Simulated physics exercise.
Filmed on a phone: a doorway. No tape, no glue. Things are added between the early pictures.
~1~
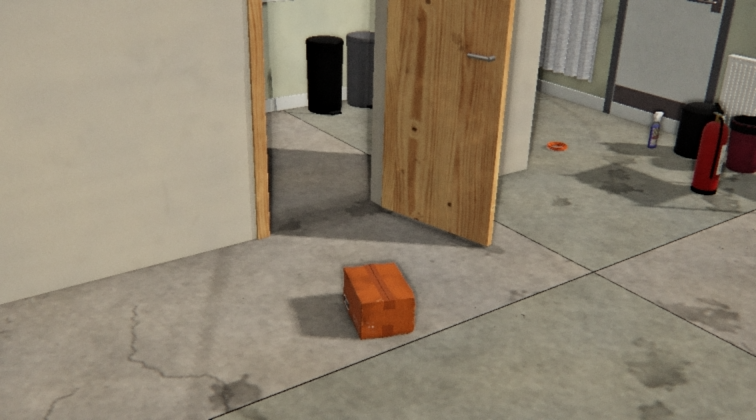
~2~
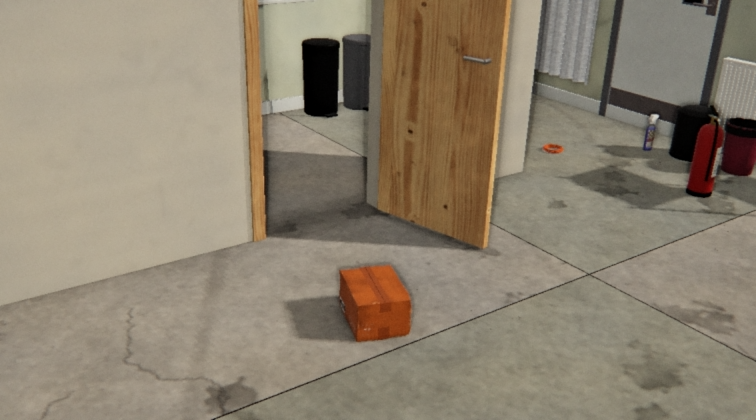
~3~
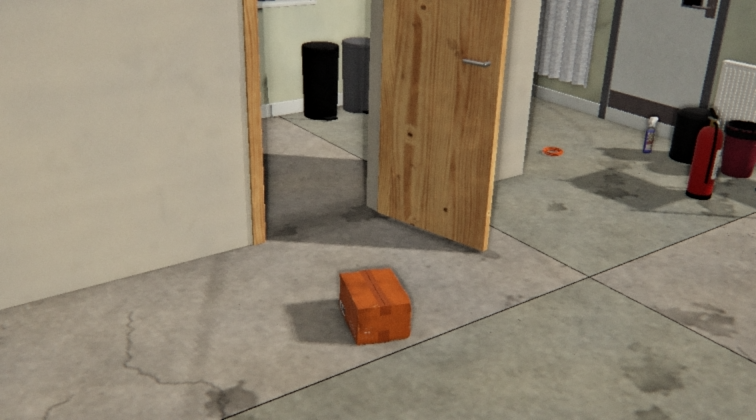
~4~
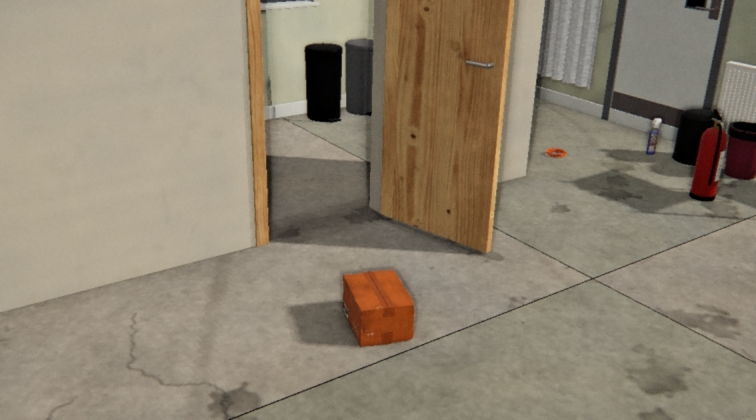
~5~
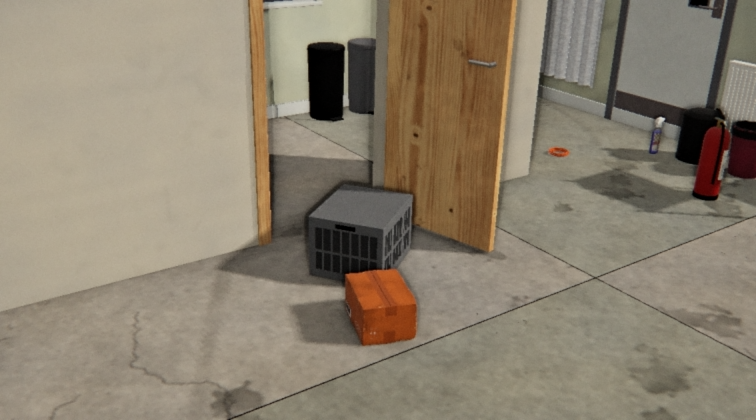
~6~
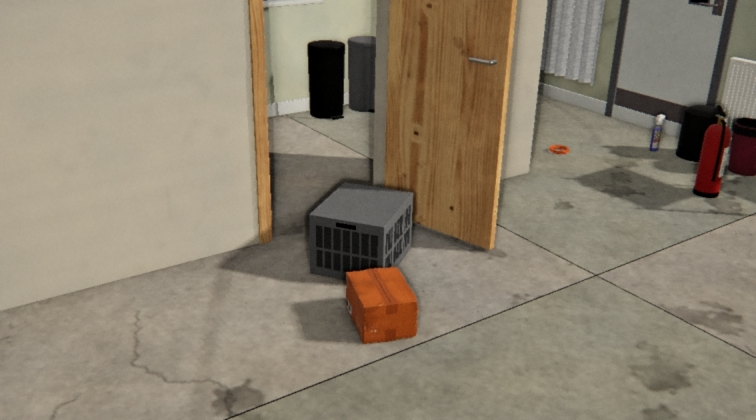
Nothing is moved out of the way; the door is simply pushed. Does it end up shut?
Outcome: The door is blocked.
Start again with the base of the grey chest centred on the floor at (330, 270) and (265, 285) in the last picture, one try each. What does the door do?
First try: It is blocked; second try: It reaches the frame.
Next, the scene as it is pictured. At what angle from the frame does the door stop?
Some 70° open.
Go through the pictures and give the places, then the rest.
In the first frame, door wide open and still; orange parcel (378, 300).
In the second frame, door wide open and still; orange parcel (374, 302).
In the third frame, door wide open and still; orange parcel (374, 305).
In the fourth frame, door wide open and still; orange parcel (377, 307).
In the fifth frame, door wide open and still; orange parcel (380, 306).
In the sixth frame, door wide open and still; grey chest (363, 232); orange parcel (381, 304).
Then, 0.40 s past the last view, door at 97°.
Then, 0.60 s past the last view, door at 88°.
Then, 0.80 s past the last view, door at 78°.
Then, 0.90 s past the last view, door at 73°.
Finally, door at 72°; both still in place. Final places as the last picture's camera would see them, grey chest near (361, 233).
